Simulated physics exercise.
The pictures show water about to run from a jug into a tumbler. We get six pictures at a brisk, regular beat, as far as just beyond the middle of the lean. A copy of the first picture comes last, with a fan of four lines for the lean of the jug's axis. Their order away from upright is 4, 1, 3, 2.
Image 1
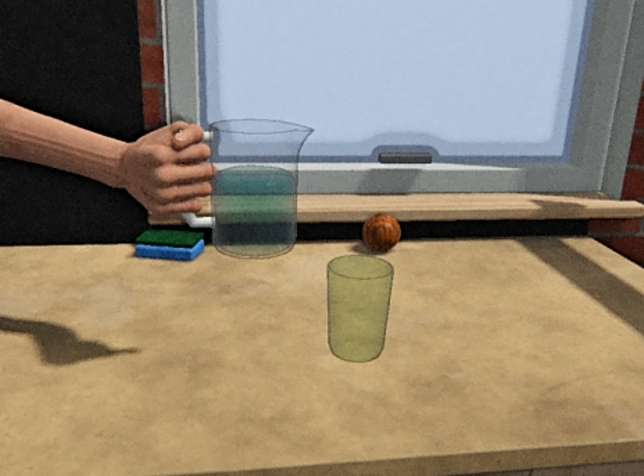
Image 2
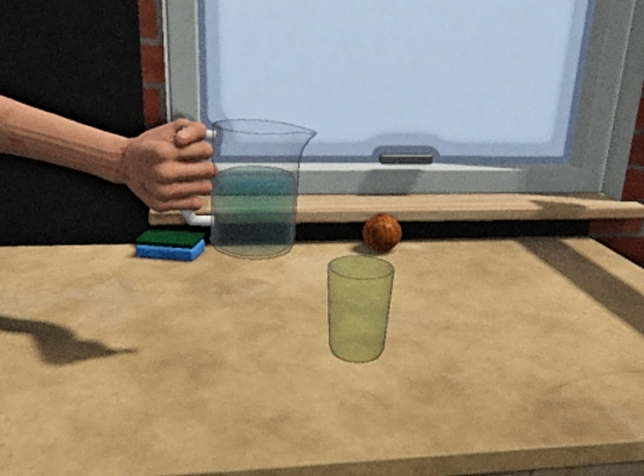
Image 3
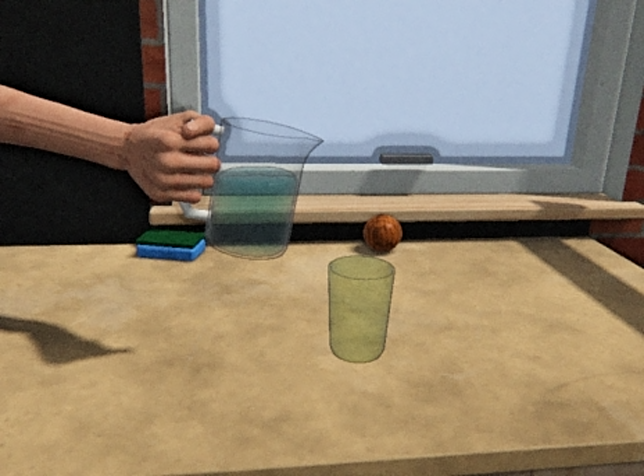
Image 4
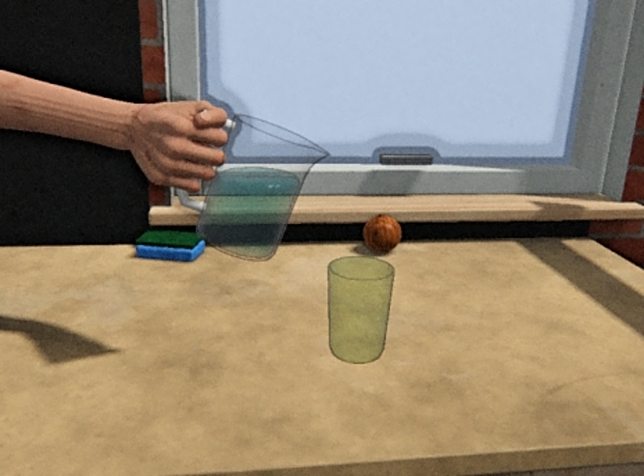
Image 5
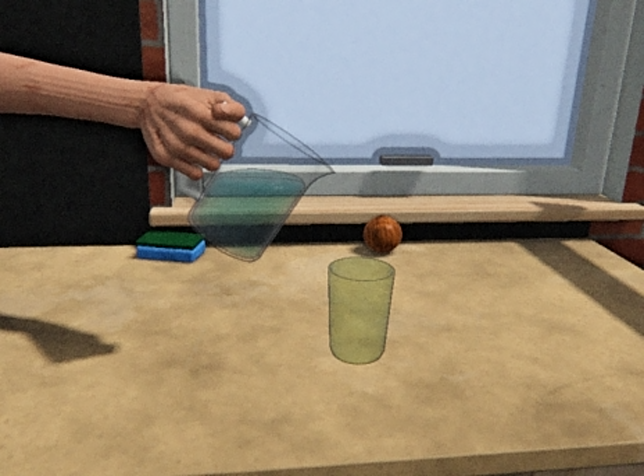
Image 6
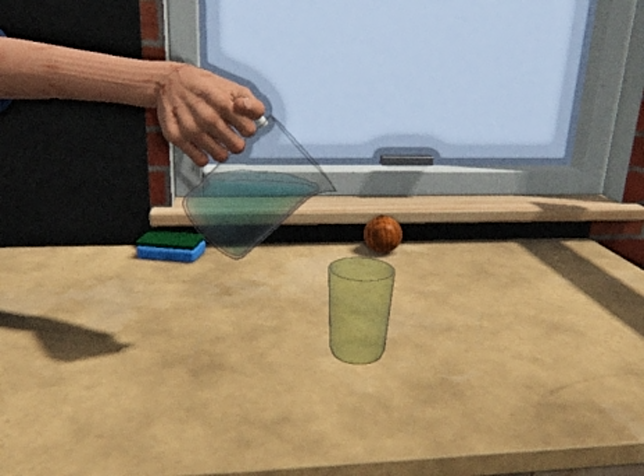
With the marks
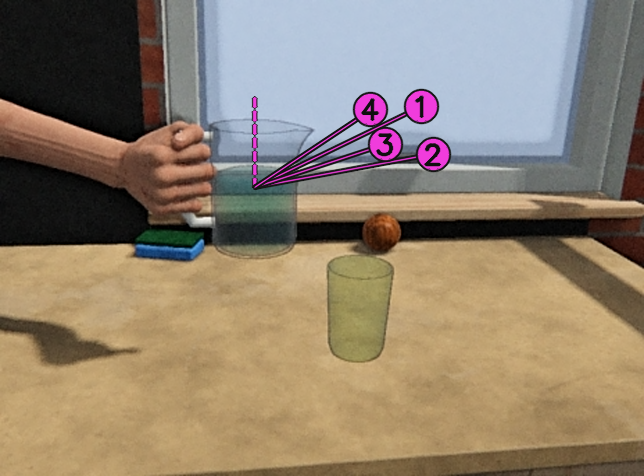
A hand tilts a clear jug of blue-green water rightward above a yellowish tumbler.
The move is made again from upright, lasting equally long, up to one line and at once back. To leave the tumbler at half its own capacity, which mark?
Best: 3.
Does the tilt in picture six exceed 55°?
No, it does not.
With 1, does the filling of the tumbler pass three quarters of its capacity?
No.
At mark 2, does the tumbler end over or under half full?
Over half.
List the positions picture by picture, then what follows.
Upright, lip at (312, 129); rim of the tumbler round (361, 266); nothing has left yet.
Tipped about 2°, lip at (315, 132); nothing has left yet.
Tipped about 9°, lip at (322, 140); nothing has left yet.
Tipped about 20°, lip at (329, 153); nothing has left yet.
Tipped about 33°, lip at (334, 171); nothing has left yet.
Tipped about 46°, lip at (336, 189); nothing has left yet.
On the marked copy, 1 at (405, 113); 2 at (416, 157); 3 at (369, 149); 4 at (356, 119).
With 1, the tumbler ends with about 29 % of what it can hold.
With 2, the tumbler ends with about 74 % of what it can hold.
With 3, the tumbler ends with about 50 % of what it can hold.
With 4, the tumbler ends with about 13 % of what it can hold.
